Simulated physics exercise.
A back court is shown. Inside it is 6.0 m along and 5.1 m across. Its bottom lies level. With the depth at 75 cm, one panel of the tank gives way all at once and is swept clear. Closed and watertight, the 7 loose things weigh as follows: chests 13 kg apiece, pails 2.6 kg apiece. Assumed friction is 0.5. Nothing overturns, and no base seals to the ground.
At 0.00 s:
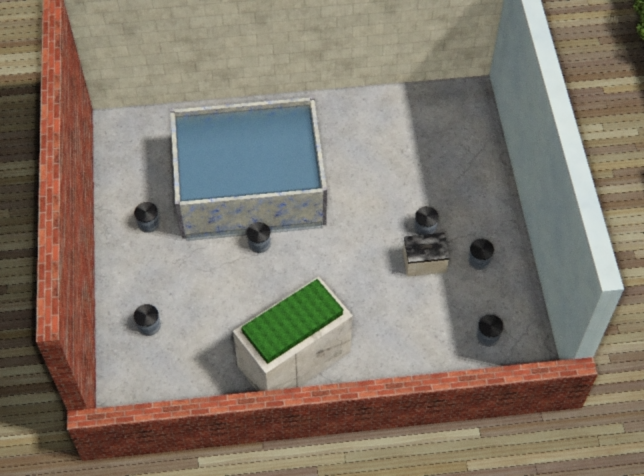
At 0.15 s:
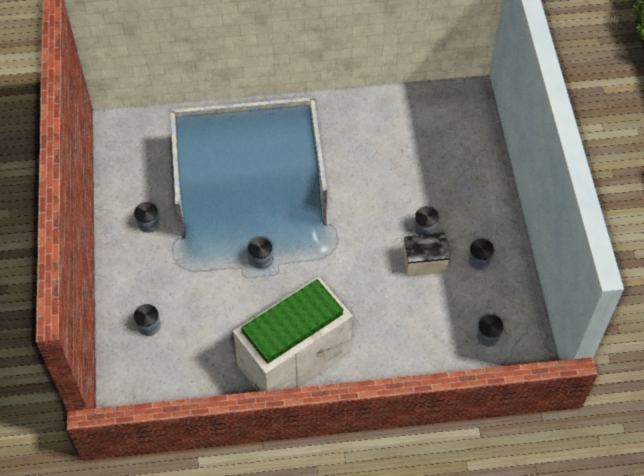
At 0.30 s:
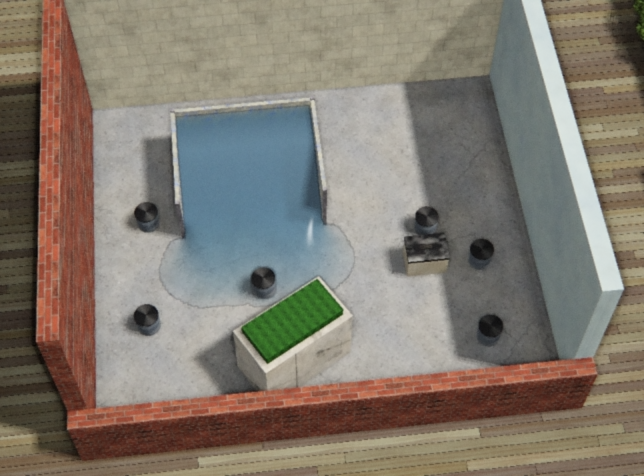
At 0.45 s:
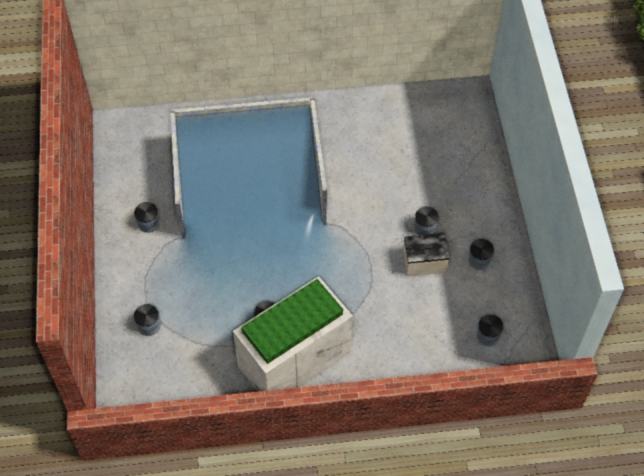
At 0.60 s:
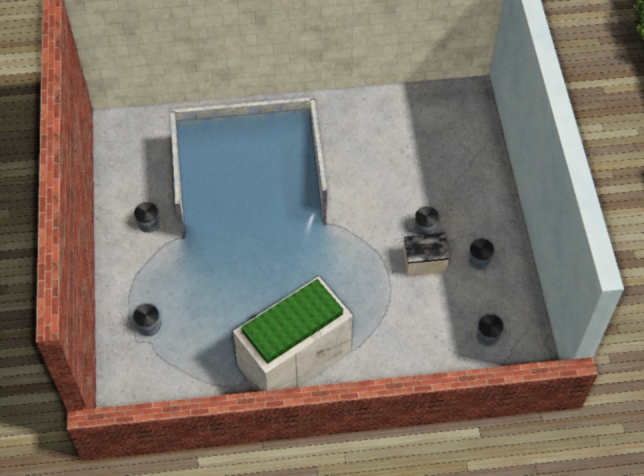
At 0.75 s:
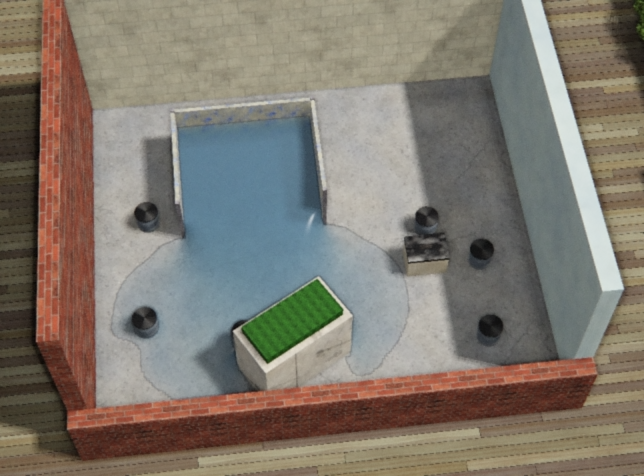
In a walled court, a tank's front panel vanishes and water spreads, carrying one pail behind a grass-topped chest.
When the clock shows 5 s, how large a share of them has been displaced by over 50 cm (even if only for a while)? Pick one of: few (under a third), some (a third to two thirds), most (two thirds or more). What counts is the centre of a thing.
Most.
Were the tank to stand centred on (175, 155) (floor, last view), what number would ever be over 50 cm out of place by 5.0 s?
So the tally would be 7.
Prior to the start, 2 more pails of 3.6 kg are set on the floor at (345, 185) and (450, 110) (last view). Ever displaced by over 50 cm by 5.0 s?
The first comes out within the limit, the second within the limit.
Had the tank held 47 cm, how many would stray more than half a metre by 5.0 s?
So the tally would be 4.
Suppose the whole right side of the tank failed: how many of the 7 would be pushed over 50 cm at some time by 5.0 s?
Then 4 of them would.
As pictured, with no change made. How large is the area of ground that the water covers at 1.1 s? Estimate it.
Wet: Near 12 m2.
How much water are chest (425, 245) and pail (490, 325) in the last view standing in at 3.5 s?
I'd estimate 3 cm for the first and 9 cm for the second.
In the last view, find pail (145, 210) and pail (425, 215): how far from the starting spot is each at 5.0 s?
250 cm, then 80 cm.
After 1.1 s 2 of 7 are over 50 cm from their spots; 1 afloat.
After 2.2 s 3 of 7 are over 50 cm from their spots; 3 afloat.
After 3.5 s 4 of 7 are over 50 cm from their spots; 4 afloat.
After 5.0 s 6 of 7 are over 50 cm from their spots, and 6 have been at some point; 6 afloat.
